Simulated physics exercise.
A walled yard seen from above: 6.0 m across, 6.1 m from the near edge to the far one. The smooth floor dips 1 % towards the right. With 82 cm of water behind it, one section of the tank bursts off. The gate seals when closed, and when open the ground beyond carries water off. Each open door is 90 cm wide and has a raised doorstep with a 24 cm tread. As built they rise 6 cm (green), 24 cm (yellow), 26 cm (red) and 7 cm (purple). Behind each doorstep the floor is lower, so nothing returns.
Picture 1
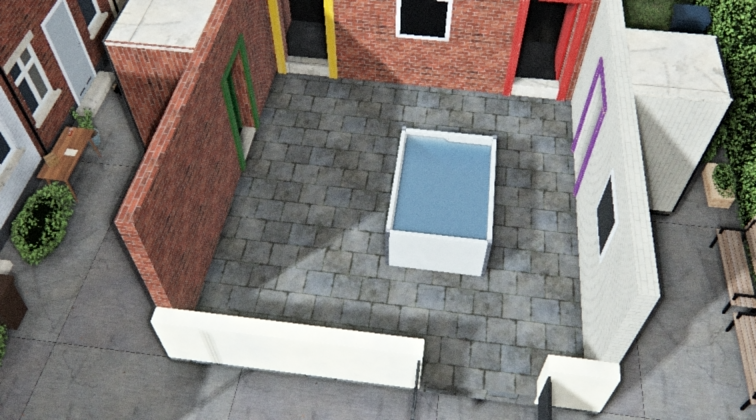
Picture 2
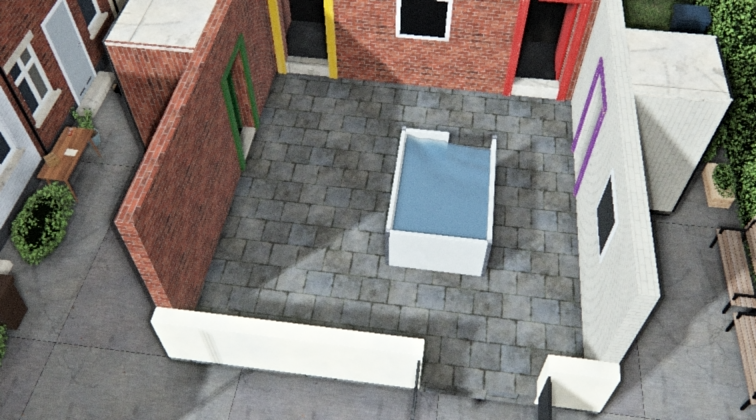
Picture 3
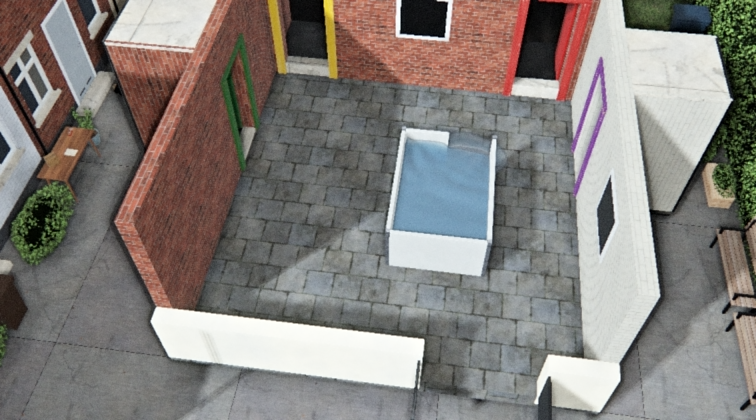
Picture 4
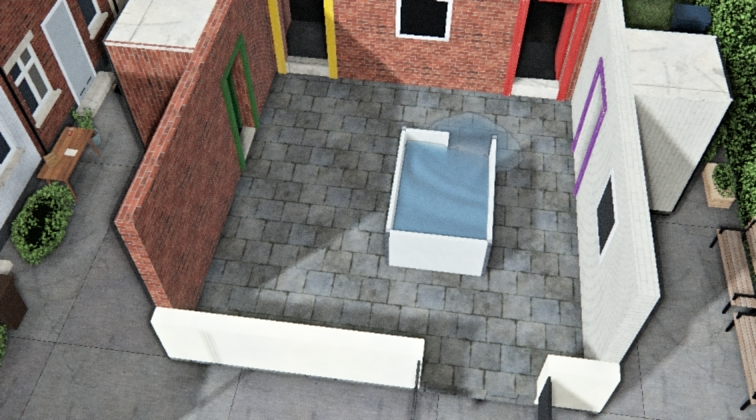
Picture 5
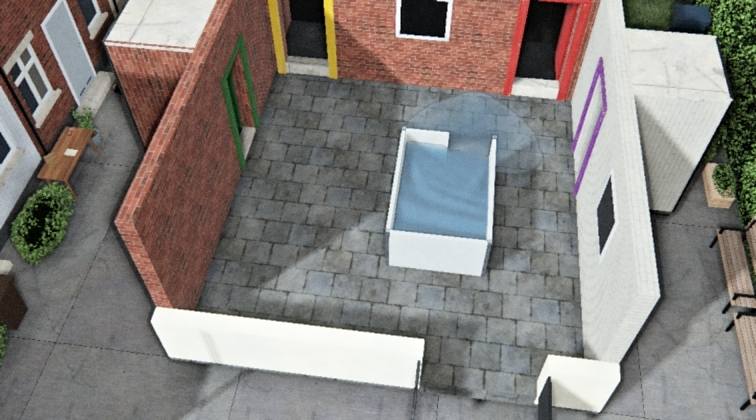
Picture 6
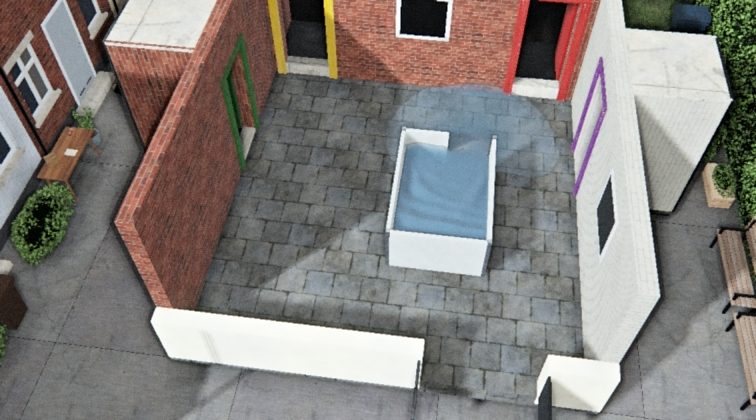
The clip opens on a walled yard seen from above, with a still, white-sided tank of blue water on grey paving. A section of the tank's far side disappears, and water pours out through the gap, spreading in a widening, thin sheet across the paving towards the back wall and the right.
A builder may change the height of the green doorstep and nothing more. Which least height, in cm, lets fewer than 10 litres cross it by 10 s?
At least 6.5 cm or so.
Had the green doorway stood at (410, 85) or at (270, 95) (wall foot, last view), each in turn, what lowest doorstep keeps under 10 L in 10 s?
Roughly 19 and 16 cm.
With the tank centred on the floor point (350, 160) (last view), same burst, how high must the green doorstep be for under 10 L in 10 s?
Then roughly 6.5 cm.
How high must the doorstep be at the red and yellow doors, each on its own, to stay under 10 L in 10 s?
Roughly 33 cm at red and 11.5 cm at yellow.
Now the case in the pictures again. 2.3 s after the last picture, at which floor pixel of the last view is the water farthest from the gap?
Near (275, 76).
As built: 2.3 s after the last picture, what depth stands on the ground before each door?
In cm: Green 5, yellow 5, red 29, purple 12.
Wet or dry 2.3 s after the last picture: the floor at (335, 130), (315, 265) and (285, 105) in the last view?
In that order: Wet, still dry, under water.
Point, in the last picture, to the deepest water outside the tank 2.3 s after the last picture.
At about (569, 105).
Then, 0.7 s after the last picture water covers 20 % of the floor, deepest (51 cm) near (569, 105); it has not reached the green door.
Then, 2.3 s after the last picture water covers 40 % of the floor, deepest (34 cm) near (569, 105); 5 cm at the green door, 0 litres in over its 6 cm doorstep.
Then, 9.3 s after the last picture water covers 95 % of the floor, deepest (10 cm) near (570, 112); 5 cm at the green door, 13 litres in over its 6 cm doorstep.
At the green door as built, the water peaked near 9 cm, 3.1 s after the last picture.
With a doorstep of 5.5 cm, 17 litres would have come in within the 10 s; with 7.5 cm, 5 litres. So under 10 litres takes about 6.5 cm.
